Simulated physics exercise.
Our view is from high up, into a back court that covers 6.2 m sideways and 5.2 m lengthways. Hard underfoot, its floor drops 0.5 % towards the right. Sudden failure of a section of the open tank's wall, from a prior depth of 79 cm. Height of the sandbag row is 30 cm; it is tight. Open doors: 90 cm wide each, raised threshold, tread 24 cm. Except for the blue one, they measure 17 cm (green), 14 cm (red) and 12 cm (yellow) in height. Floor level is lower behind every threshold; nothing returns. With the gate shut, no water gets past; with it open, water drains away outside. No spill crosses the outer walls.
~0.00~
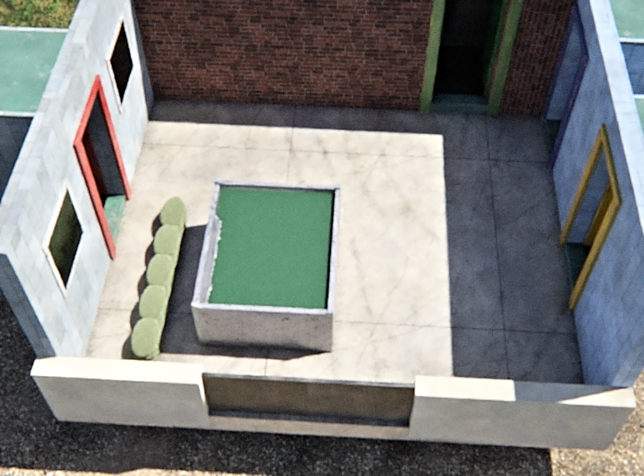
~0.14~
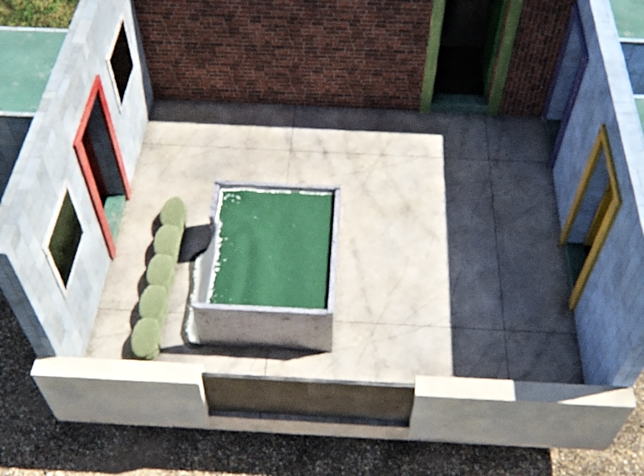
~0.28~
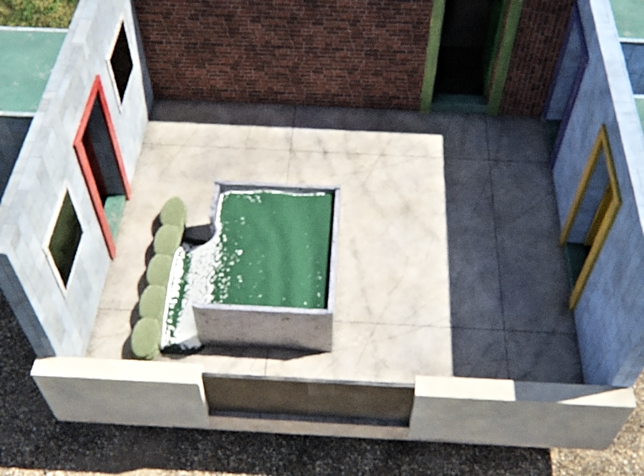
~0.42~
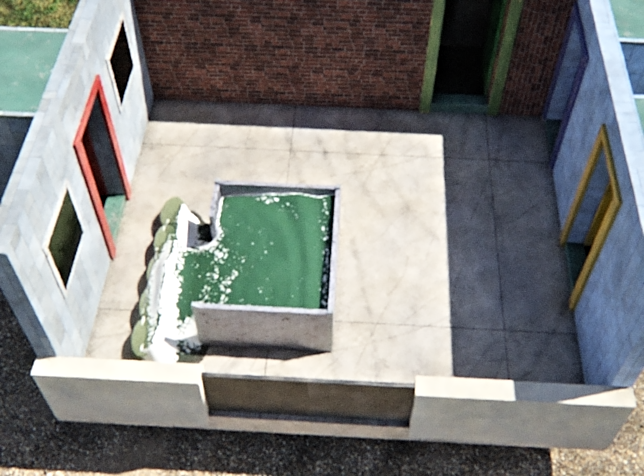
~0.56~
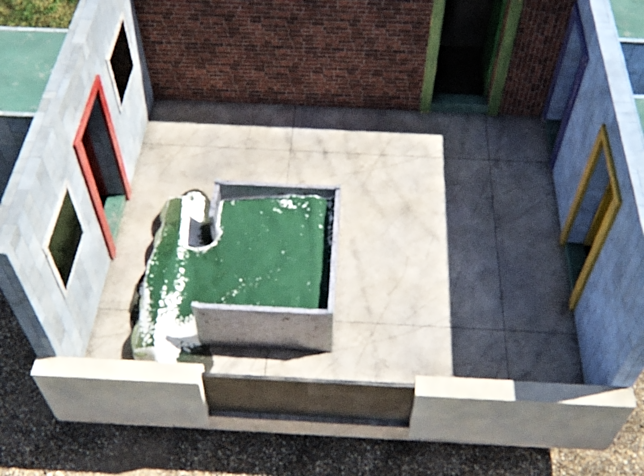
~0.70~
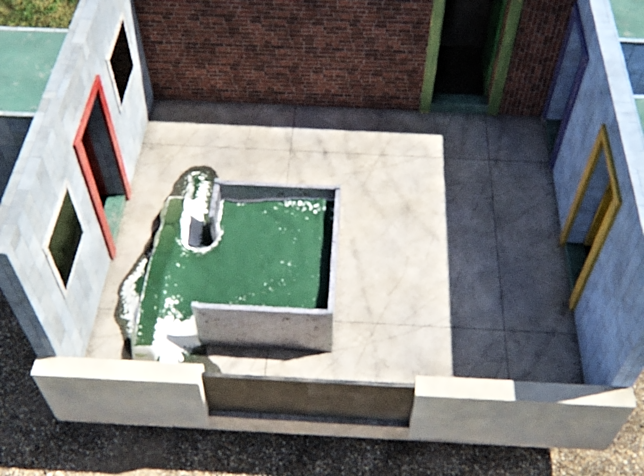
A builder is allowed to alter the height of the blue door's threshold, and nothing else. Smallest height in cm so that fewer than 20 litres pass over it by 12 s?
I would say 12.5 cm.
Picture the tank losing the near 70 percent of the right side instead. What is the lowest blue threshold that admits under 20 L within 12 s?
In that case about 18 cm.
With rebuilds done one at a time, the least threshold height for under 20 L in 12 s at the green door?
Green - roughly 7.0 cm.
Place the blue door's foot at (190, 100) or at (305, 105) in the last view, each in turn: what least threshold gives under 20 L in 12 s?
About 17 cm for the first and 8.5 cm for the second.
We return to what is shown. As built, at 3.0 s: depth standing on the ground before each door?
Lab note, cm: Green 2; blue 0; red 14; yellow 0.
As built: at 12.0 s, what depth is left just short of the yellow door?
11.0 cm.
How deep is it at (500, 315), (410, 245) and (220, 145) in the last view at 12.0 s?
Taking the spots in order: About 7, 6 and 5 centimetres.
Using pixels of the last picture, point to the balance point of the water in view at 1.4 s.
The water is centred near (221, 292).
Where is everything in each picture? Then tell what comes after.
The first frame shows the open tank at (271, 247) is whole and still, 79 cm deep; the blue door at (563, 94) is dry.
In the second frame, the gap is at (211, 287), the front 0.3 m out at (194, 271); the back of the open tank holds 79 cm.
In the third frame, water pours out at (211, 287) and has run 0.5 m, to (185, 246); about 24 cm deep outside, 77 cm at the back.
In the fourth frame, the front is at (192, 215), 0.9 m from the gap at (211, 288); 1.5 m2 of floor is wet, 69 cm left at the back.
In the fifth frame, water pours out at (211, 288) and has run 1.3 m, to (192, 193); about 15 cm deep outside, 68 cm at the back.
In the sixth frame, water pours out at (211, 288) and has run 1.7 m, to (192, 171); about 12 cm deep outside, 65 cm at the back; the blue door at (563, 94), 5.7 m from the gap, is still 5.1 m from the nearest water.
After 1.4 s water covers 35 % of the floor, deepest (50 cm) near (184, 296); it has not reached the blue door.
After 3.0 s water covers 55 % of the floor, deepest (28 cm) near (198, 297); it has not reached the blue door.
After 12.0 s water covers 95 % of the floor, deepest (12 cm) near (585, 419); 10 cm at the blue door, 129 litres in over its 7 cm threshold.
At the blue door as built, the water arrived by 4.0 s and peaked near 17 cm at 6.4 s.
Run again over the same 12 s with other heights there, 53 litres in over 10 cm, 11 litres over 14 cm. The limit of 20 litres is kept from about 12.5 cm up.
